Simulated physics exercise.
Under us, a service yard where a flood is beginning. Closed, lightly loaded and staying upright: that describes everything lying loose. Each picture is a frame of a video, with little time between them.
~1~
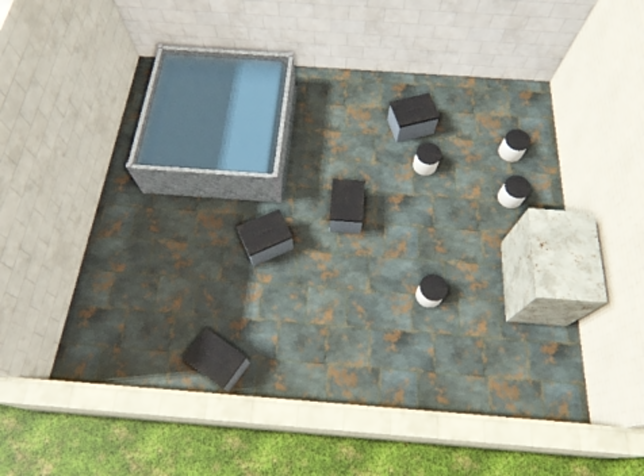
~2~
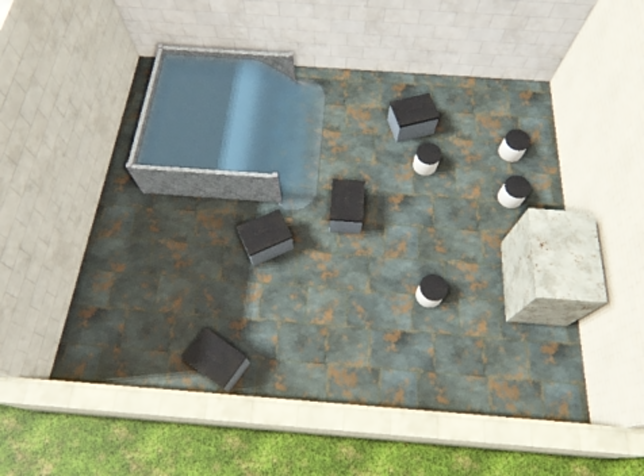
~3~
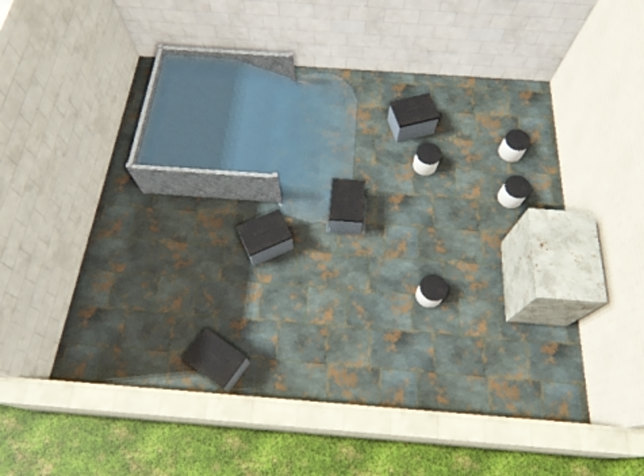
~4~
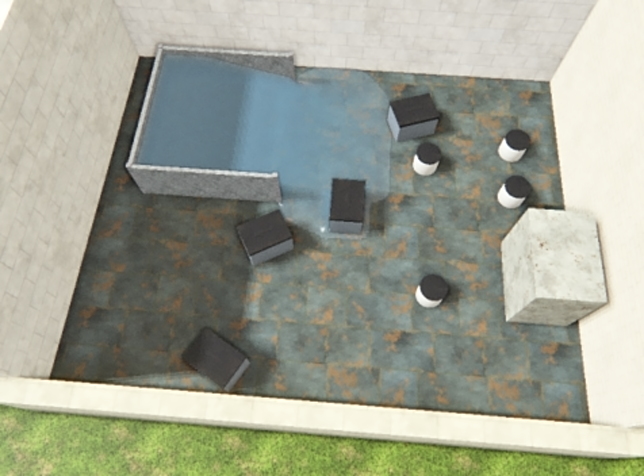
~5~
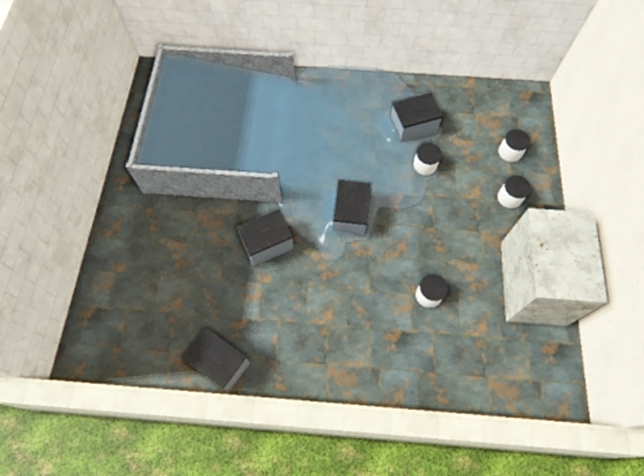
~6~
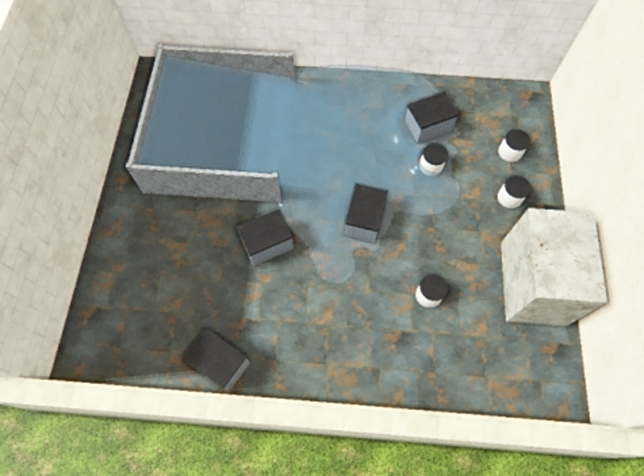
A walled yard with mottled blue-grey and rust paving is seen from a fixed, high viewpoint, with grass along the near edge. A stone-rimmed tank of blue water stands at upper left, with dark-topped grey boxes in the middle and lower left, white cylinders with black tops and a pale block at right. The tank's right side opens, water spreads rightward around nearby boxes, and a few objects shift slightly right.
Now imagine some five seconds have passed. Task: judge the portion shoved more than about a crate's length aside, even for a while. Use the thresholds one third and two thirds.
I'd put it at two thirds or higher.
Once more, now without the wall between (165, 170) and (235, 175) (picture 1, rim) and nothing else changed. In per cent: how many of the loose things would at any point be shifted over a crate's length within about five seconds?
Roughly 20 per cent.
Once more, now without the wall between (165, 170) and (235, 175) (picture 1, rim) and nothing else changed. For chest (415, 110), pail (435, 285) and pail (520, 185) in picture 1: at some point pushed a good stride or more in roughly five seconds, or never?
Taking them one at a time, the first not displaced that far, the second not displaced that far and the third not displaced that far.
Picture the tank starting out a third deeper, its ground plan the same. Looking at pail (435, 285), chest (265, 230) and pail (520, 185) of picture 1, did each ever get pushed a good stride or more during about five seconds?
Taking each in turn, the answer is did it, came up short, did it.
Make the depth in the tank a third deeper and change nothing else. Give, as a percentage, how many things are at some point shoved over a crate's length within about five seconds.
About 90 %.
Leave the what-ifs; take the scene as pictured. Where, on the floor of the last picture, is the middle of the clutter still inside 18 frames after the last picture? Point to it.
The average lies close to (432, 259).
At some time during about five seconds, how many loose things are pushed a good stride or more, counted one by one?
6.
A moment on, 3 of 8 are well off their spots; 0 afloat.
Next, 4 of 8 are well off their spots; 4 afloat.
Later, 6 of 8 are well off their spots; 5 afloat.
In the end, 5 of 8 are well off their spots, and 6 have been at some point; 5 afloat.
